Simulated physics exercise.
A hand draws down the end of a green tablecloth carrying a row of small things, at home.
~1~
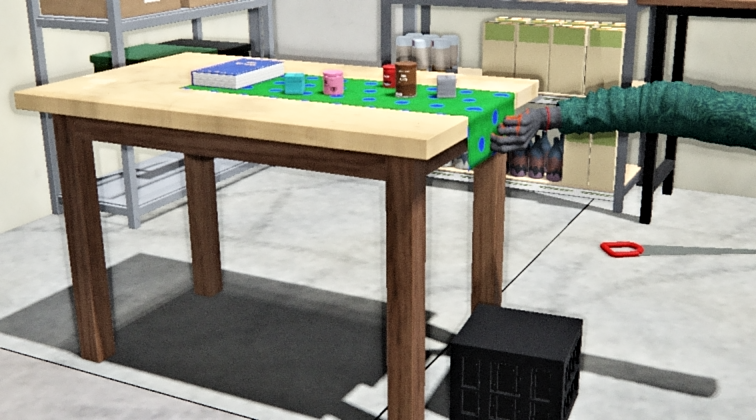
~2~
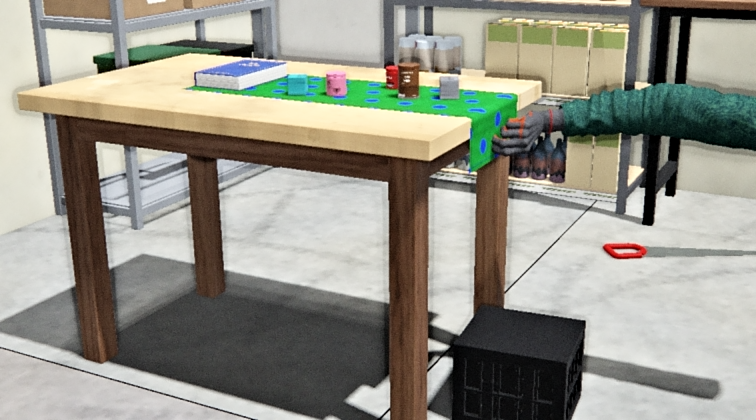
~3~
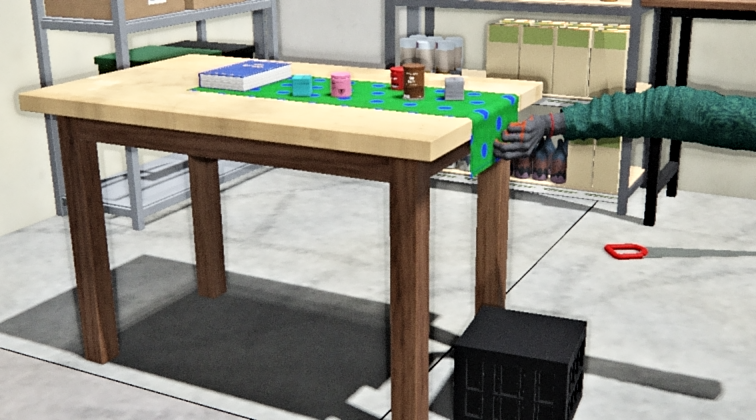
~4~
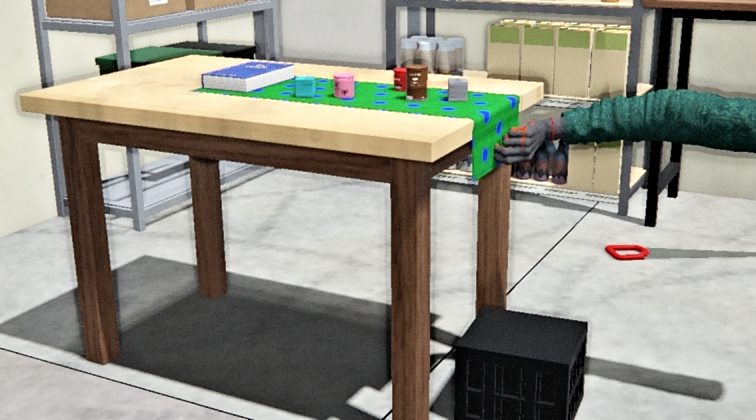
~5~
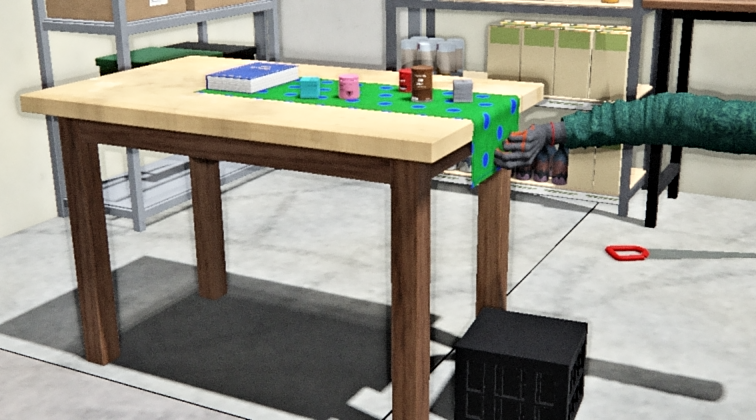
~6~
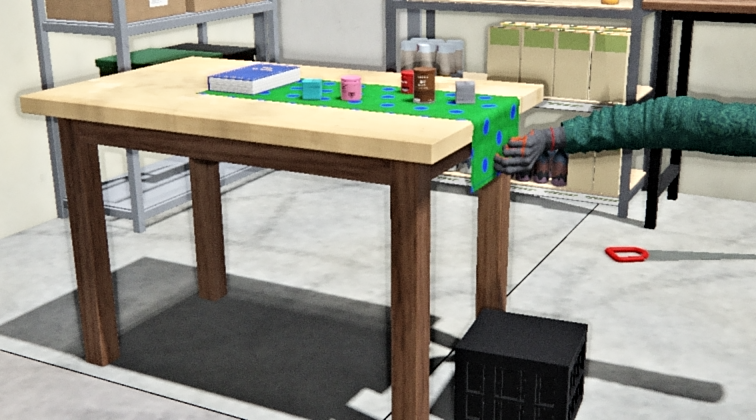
A gloved hand slowly pulls down a green cloth, drawing small pots slightly right.
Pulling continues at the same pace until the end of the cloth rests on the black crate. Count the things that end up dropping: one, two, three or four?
Only four fail to stay up.
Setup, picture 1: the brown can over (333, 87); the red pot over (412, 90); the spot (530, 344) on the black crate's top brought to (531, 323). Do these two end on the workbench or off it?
Brown can stays, red pot is gone.
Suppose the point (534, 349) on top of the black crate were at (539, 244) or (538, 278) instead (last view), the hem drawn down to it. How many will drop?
Respectively 1 and 2.
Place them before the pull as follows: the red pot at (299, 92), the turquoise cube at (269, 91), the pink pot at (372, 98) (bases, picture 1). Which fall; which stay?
The red pot will stay where it is, the turquoise cube will stay where it is, and the pink pot will end up down.
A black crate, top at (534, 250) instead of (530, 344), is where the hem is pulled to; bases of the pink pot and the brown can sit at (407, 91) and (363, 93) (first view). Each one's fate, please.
Pink pot stays, brown can stays.
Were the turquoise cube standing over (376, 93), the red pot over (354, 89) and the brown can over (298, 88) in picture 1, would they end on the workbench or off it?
The turquoise cube topples down; the red pot topples down; and the brown can stays put.
Soon after, hem near (497, 277); grey cube and brown can gone.
Then, hem on the crate; grey cube, brown can, red pot and pink pot gone.
At rest, hem on the crate; grey cube, brown can, red pot and pink pot gone. Over the edge go four.
